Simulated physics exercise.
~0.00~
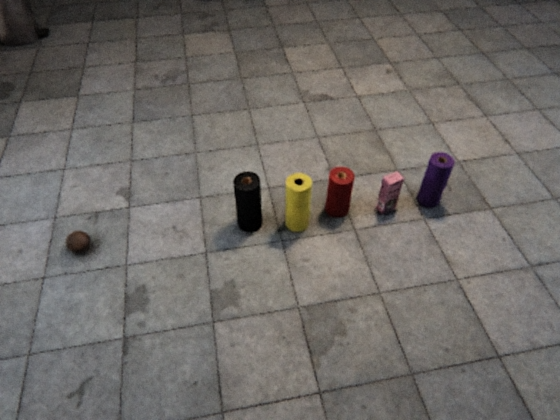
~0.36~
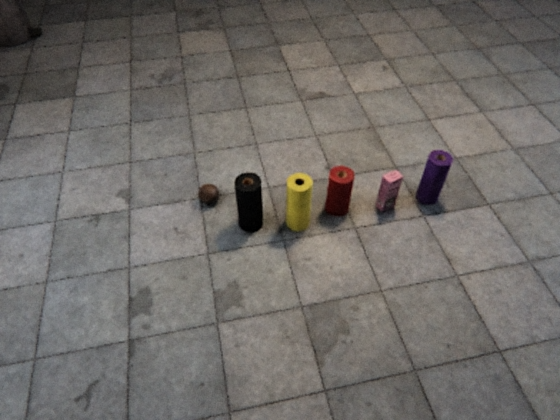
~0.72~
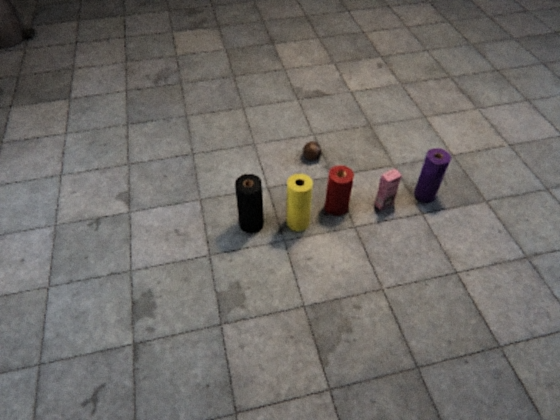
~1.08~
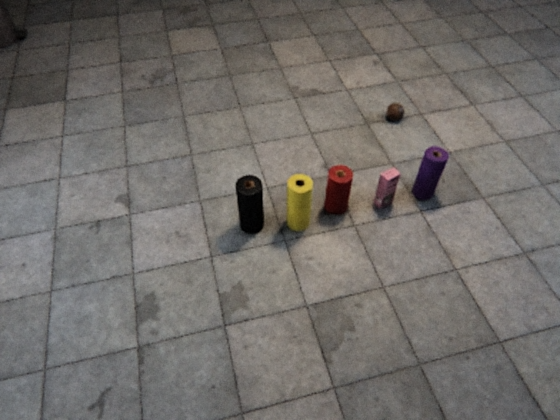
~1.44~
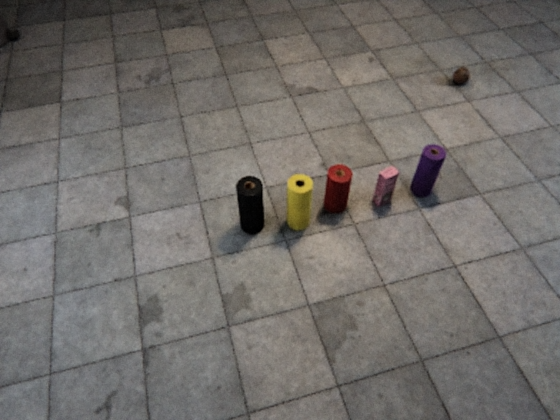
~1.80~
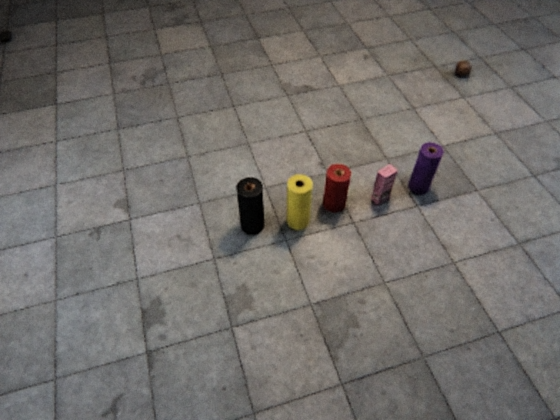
In the video, a brown ball rolls across a tiled floor from the left, passing behind a row of black, yellow, red, pink and purple objects without touching them. It comes to rest at the upper right, with all five still standing.
